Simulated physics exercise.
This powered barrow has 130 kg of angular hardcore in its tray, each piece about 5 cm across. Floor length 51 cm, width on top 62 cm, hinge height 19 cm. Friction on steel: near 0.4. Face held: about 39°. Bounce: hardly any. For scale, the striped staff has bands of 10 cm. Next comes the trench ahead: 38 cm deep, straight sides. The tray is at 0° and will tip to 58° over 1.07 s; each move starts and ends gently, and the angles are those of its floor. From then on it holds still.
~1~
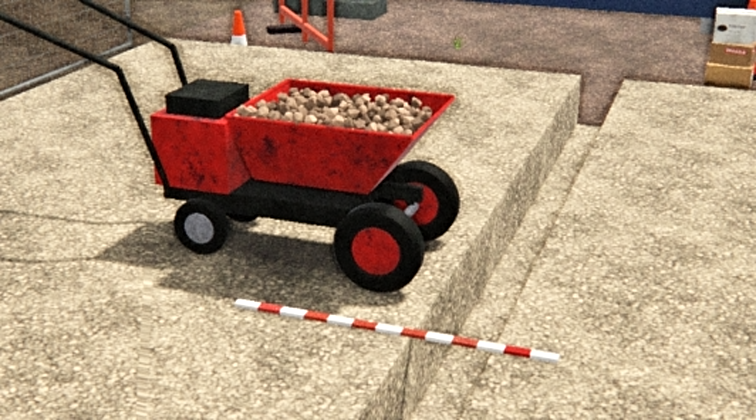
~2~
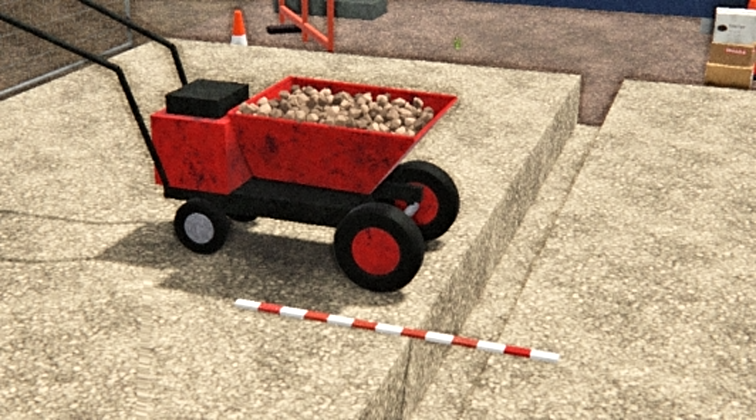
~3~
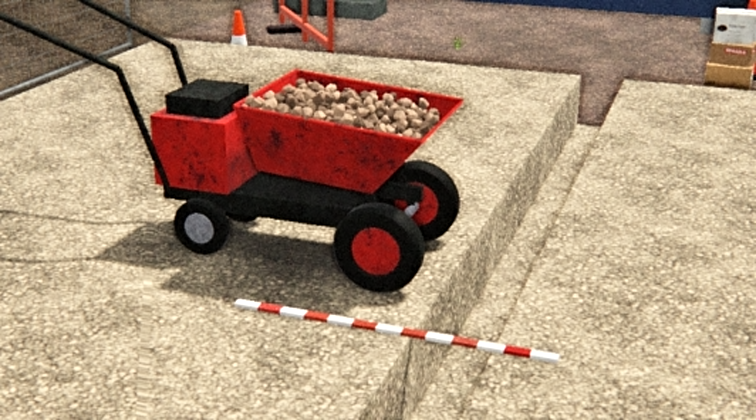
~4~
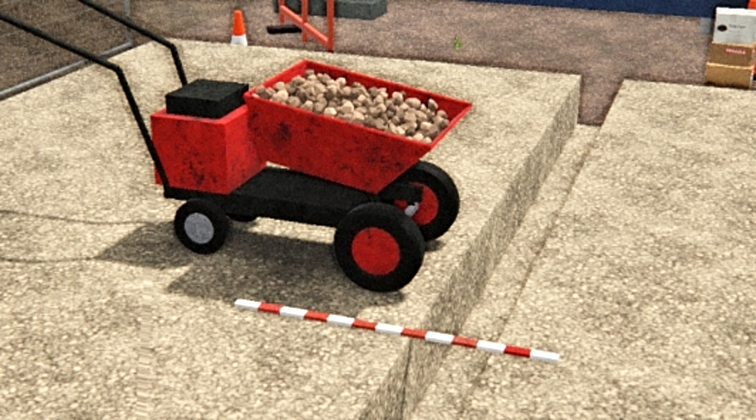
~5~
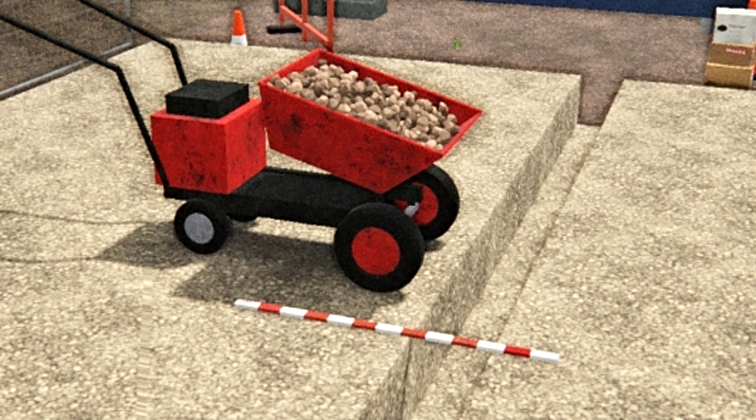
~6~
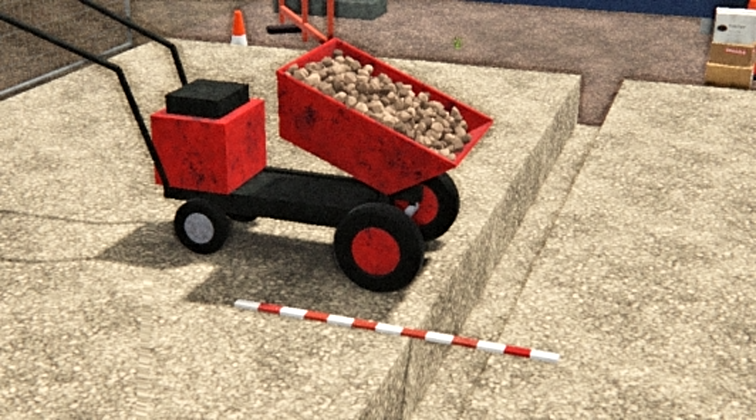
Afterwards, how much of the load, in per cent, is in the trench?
About 6 per cent.
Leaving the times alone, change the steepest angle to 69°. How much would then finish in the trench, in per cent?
Trench share: Approx. 30%.
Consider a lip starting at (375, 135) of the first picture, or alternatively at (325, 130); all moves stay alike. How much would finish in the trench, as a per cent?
It'd be around 25 per cent and after that around 30 per cent.
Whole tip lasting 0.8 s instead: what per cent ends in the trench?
10 per cent.
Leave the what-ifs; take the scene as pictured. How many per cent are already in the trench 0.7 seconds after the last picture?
I'd put it near 0 per cent.
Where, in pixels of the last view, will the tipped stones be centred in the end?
The tipped stones centre close to (557, 289).
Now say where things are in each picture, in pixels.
In the first frame, the tray is at 0°, its lip at (412, 139); the top of the load is at (333, 100).
In the second frame, the tray is at 1°, its lip at (415, 140); the top of the load is at (334, 99).
In the third frame, the tray is at 4°, its lip at (421, 143); the top of the load is at (324, 94).
In the fourth frame, the tray is at 9°, its lip at (431, 148); the top of the load is at (320, 84).
In the fifth frame, lip at (443, 156), floor tilted 15°, highest stones at (324, 75).
In the sixth frame, lip at (456, 166), floor tilted 22°, highest stones at (336, 66).
Then, 0.4 s after the last picture the floor is at 49°, 100 % in the tray; the foremost stones are at (494, 193).
Then, 0.7 s after the last picture the floor is at 58°, 92 % in the tray, 2 % in the trench, 6 % past the trench; the foremost stones are at (569, 284).
Then, 1.1 s after the last picture the floor is at 58°, 75 % in the tray, 2 % in the trench, 23 % past the trench; the foremost stones are at (634, 309).
Then, 3.0 s after the last picture the floor is at 58°, 68 % in the tray, 6 % in the trench, 26 % past the trench; the foremost stones are at (664, 316).
